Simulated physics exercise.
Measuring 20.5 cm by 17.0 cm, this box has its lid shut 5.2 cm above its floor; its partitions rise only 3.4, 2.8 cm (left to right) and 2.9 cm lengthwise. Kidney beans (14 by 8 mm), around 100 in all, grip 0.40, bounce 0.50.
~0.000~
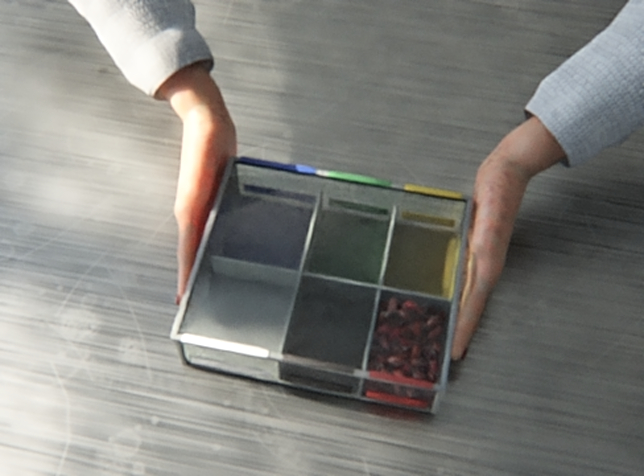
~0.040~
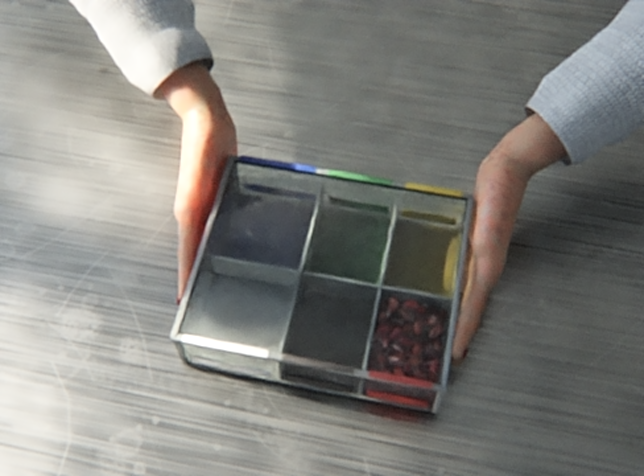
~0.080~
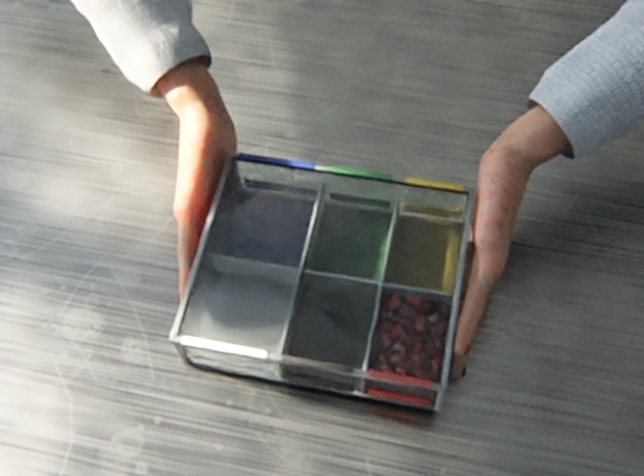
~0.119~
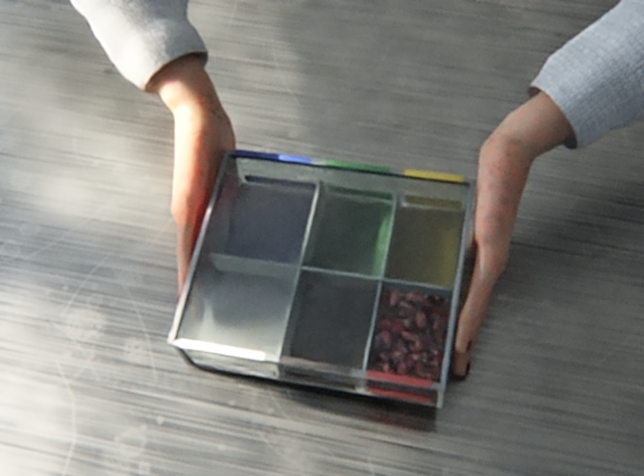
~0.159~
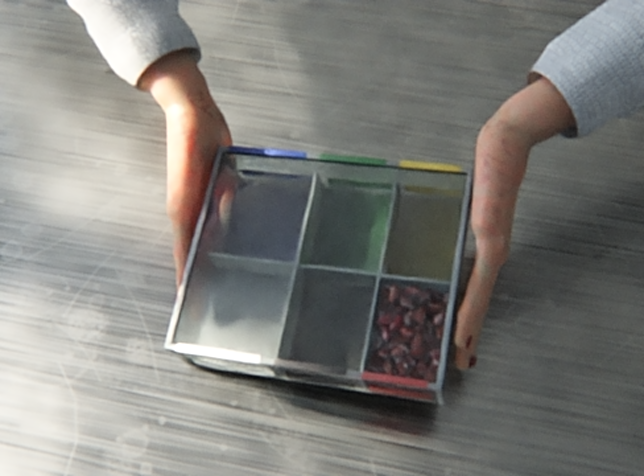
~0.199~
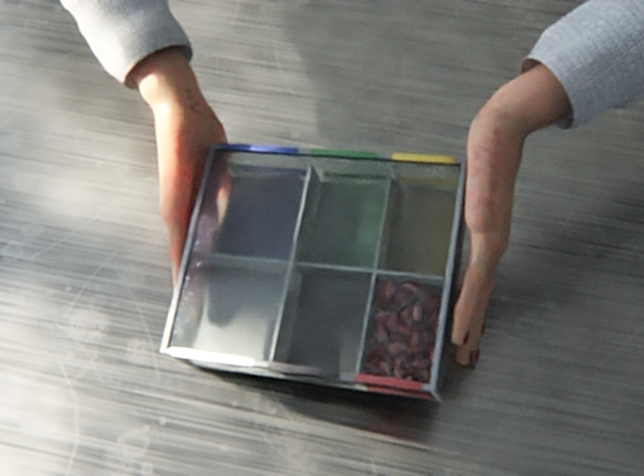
On a brushed grey metal surface, streaked with soft light and seen from above by a still camera, two hands in pale grey sleeves grip a clear-lidded box. Its six compartments sit behind blue, green and yellow marks along the far edge, with dark red beans in the near right one, above a red mark. The hands tilt the box slightly toward the near left, gradually, while the beans stay in their compartment.
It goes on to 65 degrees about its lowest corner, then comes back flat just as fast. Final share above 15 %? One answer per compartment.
Red compartment: Above, blue compartment: Below or equal, green compartment: Below or equal, yellow compartment: Below or equal, white compartment: Below or equal, black compartment: Above.
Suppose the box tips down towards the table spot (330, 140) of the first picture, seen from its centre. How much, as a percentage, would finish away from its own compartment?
My guess is roughly 35 percent.
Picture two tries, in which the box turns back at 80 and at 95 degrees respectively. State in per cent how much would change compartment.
Some 35 and 50 per cent.
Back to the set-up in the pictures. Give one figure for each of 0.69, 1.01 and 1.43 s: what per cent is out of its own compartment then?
10, 30, 30.
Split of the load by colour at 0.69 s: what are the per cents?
Red 90, blue 0, green 0, yellow 0, white 0, black 10.
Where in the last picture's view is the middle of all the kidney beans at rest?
I'd say roughly (388, 373).
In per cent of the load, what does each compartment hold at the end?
Per cent by compartment - red 70, blue 0, green 0, yellow 0, white 0, black 25.
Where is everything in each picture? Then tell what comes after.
The first picture shows box tilt 0 degrees, front corners at (177, 336) and (440, 387); red 100 %.
The second picture shows box tilt 1 degrees, front corners at (177, 336) and (441, 386).
The third picture shows box tilt 3 degrees, front corners at (177, 338) and (441, 385), lowest corner left front.
The fourth picture shows box tilt 7 degrees, front corners at (175, 341) and (440, 384), lowest corner left front.
The fifth picture shows box tilt 12 degrees, front corners at (172, 345) and (437, 384), lowest corner left front.
The sixth picture shows box tilt 17 degrees, front corners at (167, 349) and (431, 385), lowest corner left front; red 100 %. Its pace works out near 125 degrees a second.
After 0.69 s, tilt 64 degrees; red 90 %, black 10 %.
After 1.01 s, tilt 27 degrees; red 70 %, black 25 %.
After 1.43 s, tilt 0 degrees; red 70 %, black 25 %.
At rest (1.9 s), red 70 %, blue 0 %, green 0 %, yellow 0 %, white 0 %, black 25 %.
